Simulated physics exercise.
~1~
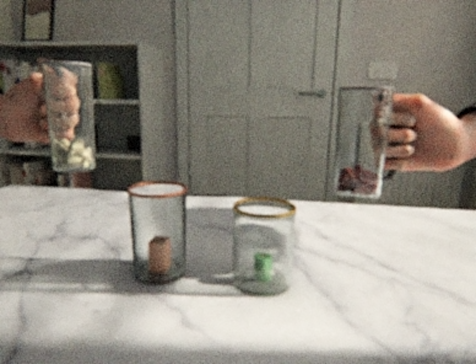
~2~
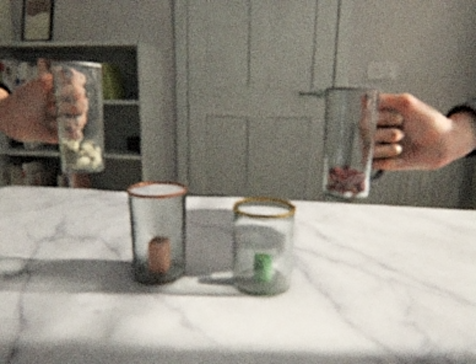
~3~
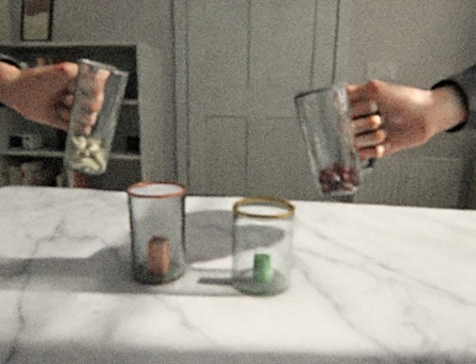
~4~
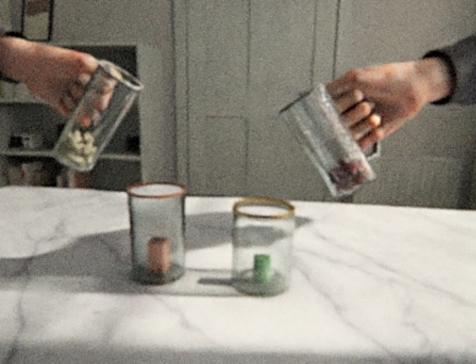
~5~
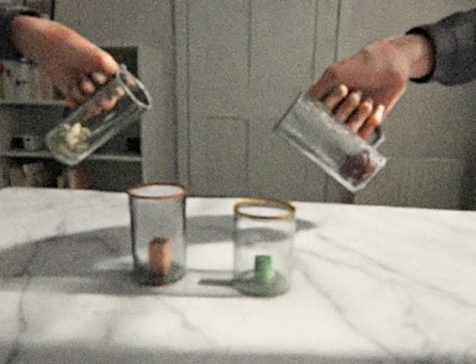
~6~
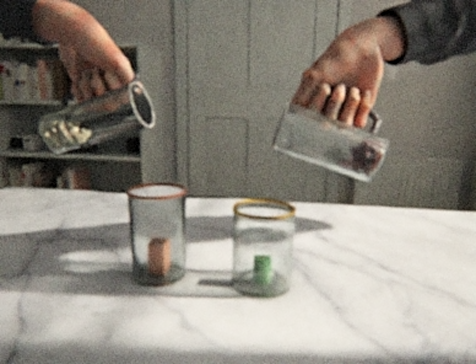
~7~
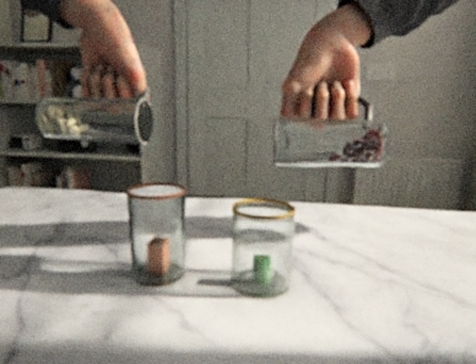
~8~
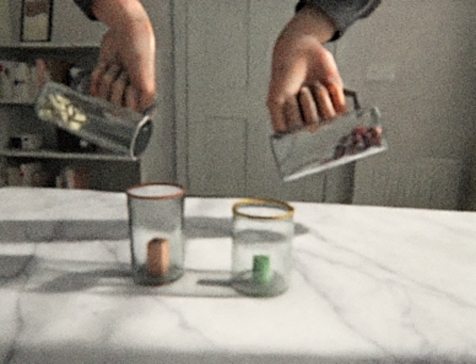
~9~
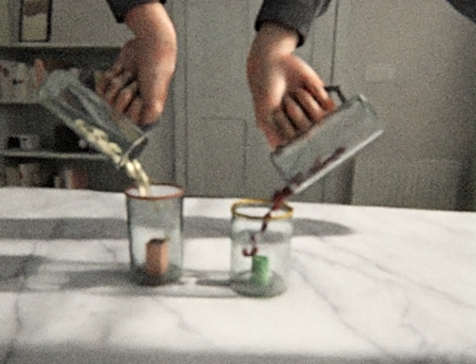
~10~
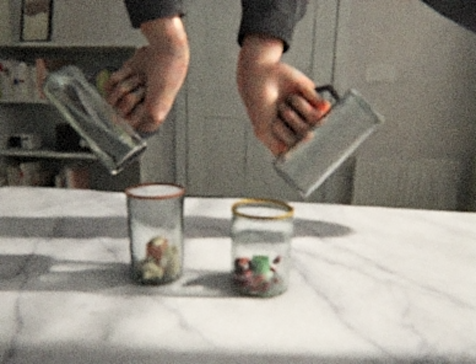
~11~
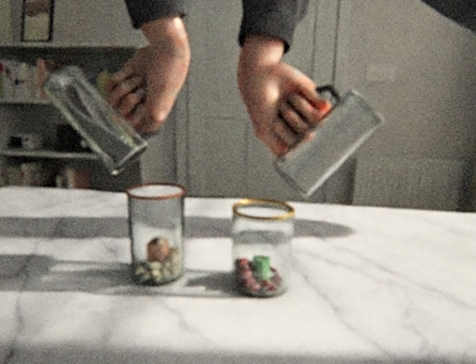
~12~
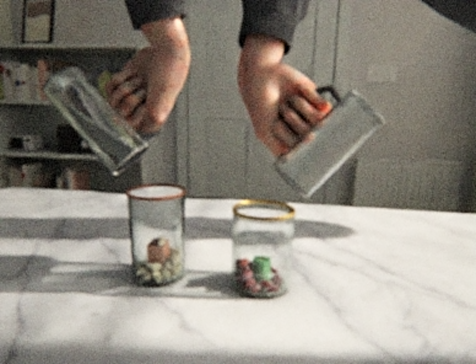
Two hands hold clear cups above a pair of clear glasses on a white marble table, seen from the front by a slightly swaying camera, with grey doors and a bookshelf behind. The left glass has a reddish rim and an upright orange-brown piece inside, while the right has a yellow rim and a green piece. The hands move inward and tip the cups onto their sides. Pale pieces then pour into the left glass and dark red ones into the right. Both cups end empty and tilted downward, with the small objects still showing above shallow fills.
